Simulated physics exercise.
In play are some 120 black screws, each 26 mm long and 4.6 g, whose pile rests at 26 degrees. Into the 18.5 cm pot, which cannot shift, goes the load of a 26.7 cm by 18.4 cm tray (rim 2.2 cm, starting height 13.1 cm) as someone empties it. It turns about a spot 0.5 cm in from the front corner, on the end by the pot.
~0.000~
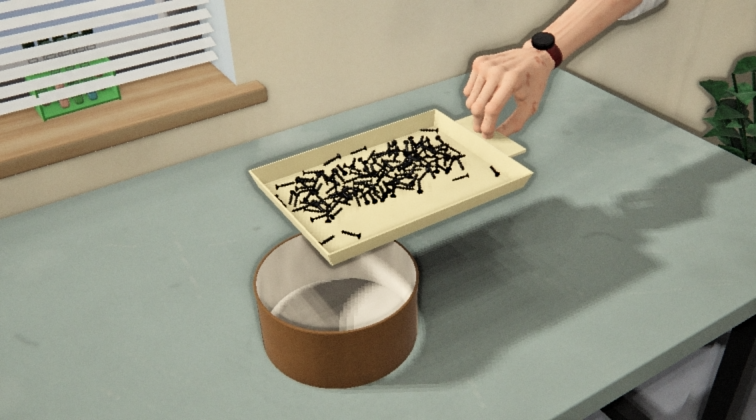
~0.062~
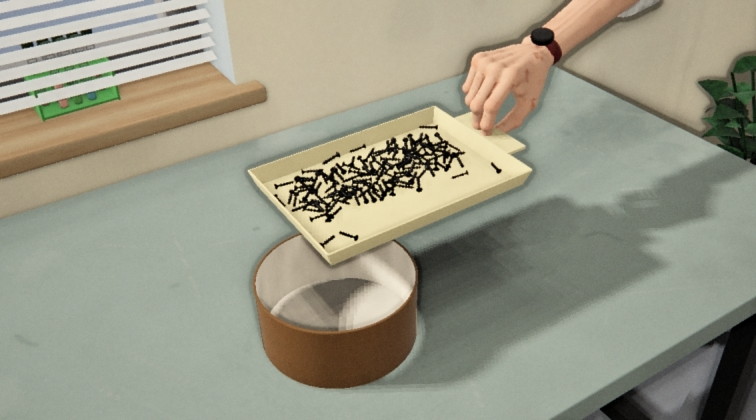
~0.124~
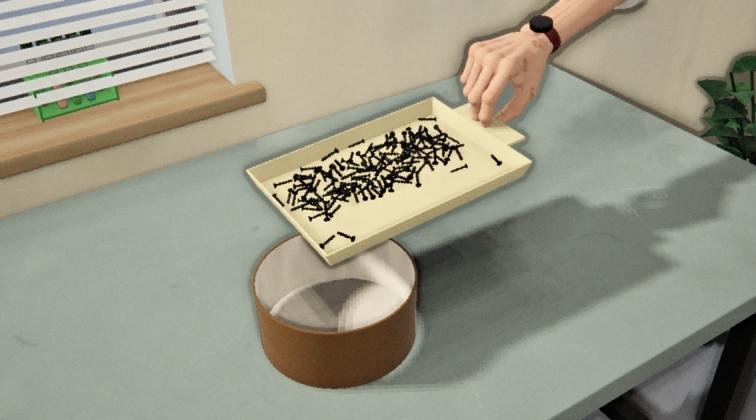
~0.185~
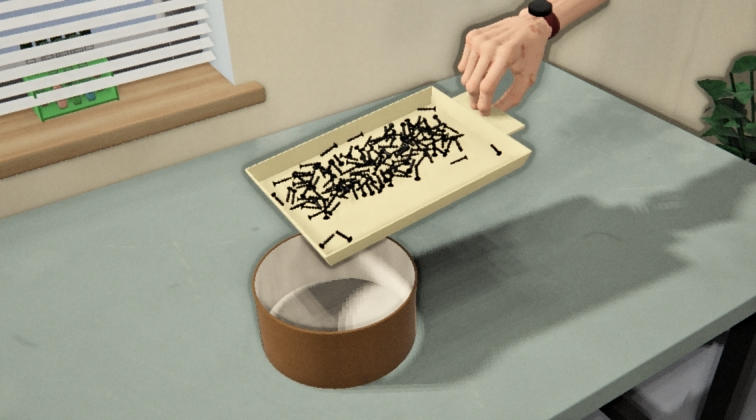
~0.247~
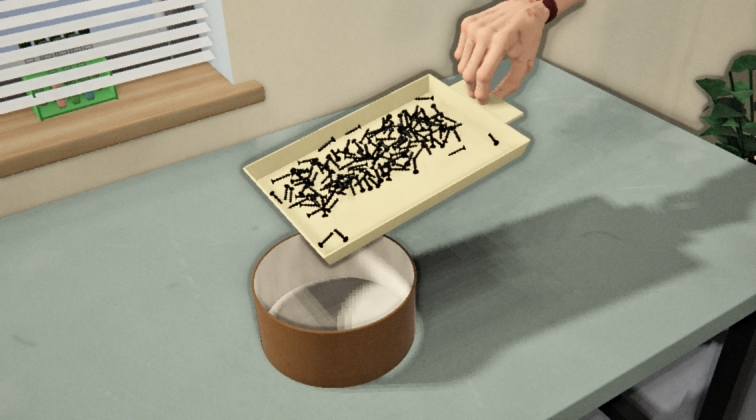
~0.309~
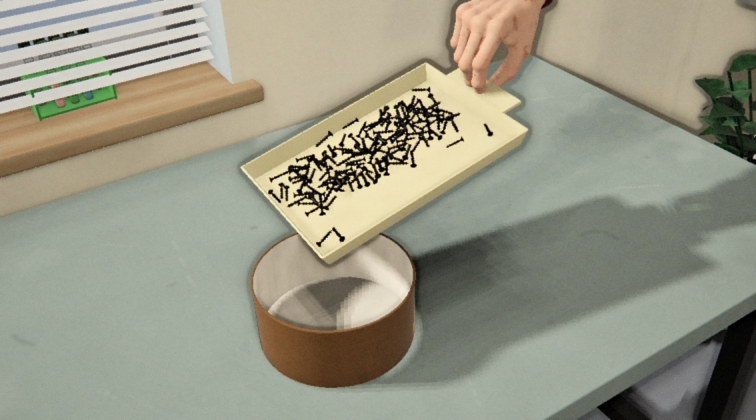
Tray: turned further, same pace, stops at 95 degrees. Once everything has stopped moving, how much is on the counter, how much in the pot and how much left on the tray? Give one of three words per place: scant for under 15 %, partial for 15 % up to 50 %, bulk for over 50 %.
As I see it, counter: My guess is a sizable share of the pieces. Pot: My guess is the majority of the pieces. Tray: My guess is a mere handful of the pieces.
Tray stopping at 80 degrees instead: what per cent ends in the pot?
Then about 60 per cent.
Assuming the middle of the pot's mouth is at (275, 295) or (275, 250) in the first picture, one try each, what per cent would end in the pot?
Roughly 90 and 80 percent.
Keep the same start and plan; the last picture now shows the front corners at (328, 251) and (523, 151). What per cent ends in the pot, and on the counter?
In the pot: 80 per cent; on the counter: 20 per cent.
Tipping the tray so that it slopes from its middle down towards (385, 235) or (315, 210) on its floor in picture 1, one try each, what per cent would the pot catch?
First try: About 75 percent; second try: About 30 percent.
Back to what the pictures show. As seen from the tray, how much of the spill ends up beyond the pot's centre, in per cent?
100 %.
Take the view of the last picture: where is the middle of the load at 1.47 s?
The middle of the load should be near (279, 219) then.
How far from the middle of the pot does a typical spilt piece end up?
14 cm.
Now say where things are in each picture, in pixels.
The first picture shows tray tilt 0 degrees, front corners at (331, 249) and (524, 172); middle of the pieces at (380, 171); pot at (336, 275).
The second picture shows tray tilt 1 degrees, front corners at (330, 249) and (524, 169); middle of the pieces at (379, 170).
The third picture shows tray tilt 4 degrees, front corners at (329, 250) and (523, 161), lowest corner left front; middle of the pieces at (377, 165).
The fourth picture shows tray tilt 7 degrees, front corners at (328, 250) and (522, 151), lowest corner left front; middle of the pieces at (376, 159).
The fifth picture shows tray tilt 10 degrees, front corners at (326, 250) and (521, 140), lowest corner left front; middle of the pieces at (374, 153).
The sixth picture shows tray tilt 14 degrees, front corners at (324, 250) and (519, 130), lowest corner left front; middle of the pieces at (372, 147); pot at (333, 274). The tray's pace is about 55 degrees a second.
After 1.00 s, tilt 52 degrees; the tray holds 95 %, the pot 0 %.
After 1.47 s, tilt 77 degrees; the tray holds 85 %, the pot 15 %.
After 2.00 s, tilt 95 degrees; the tray holds 0 %, the pot 65 %.
By 2.9 s all is still; counter 35 %, pot 65 %, tray 0 %.
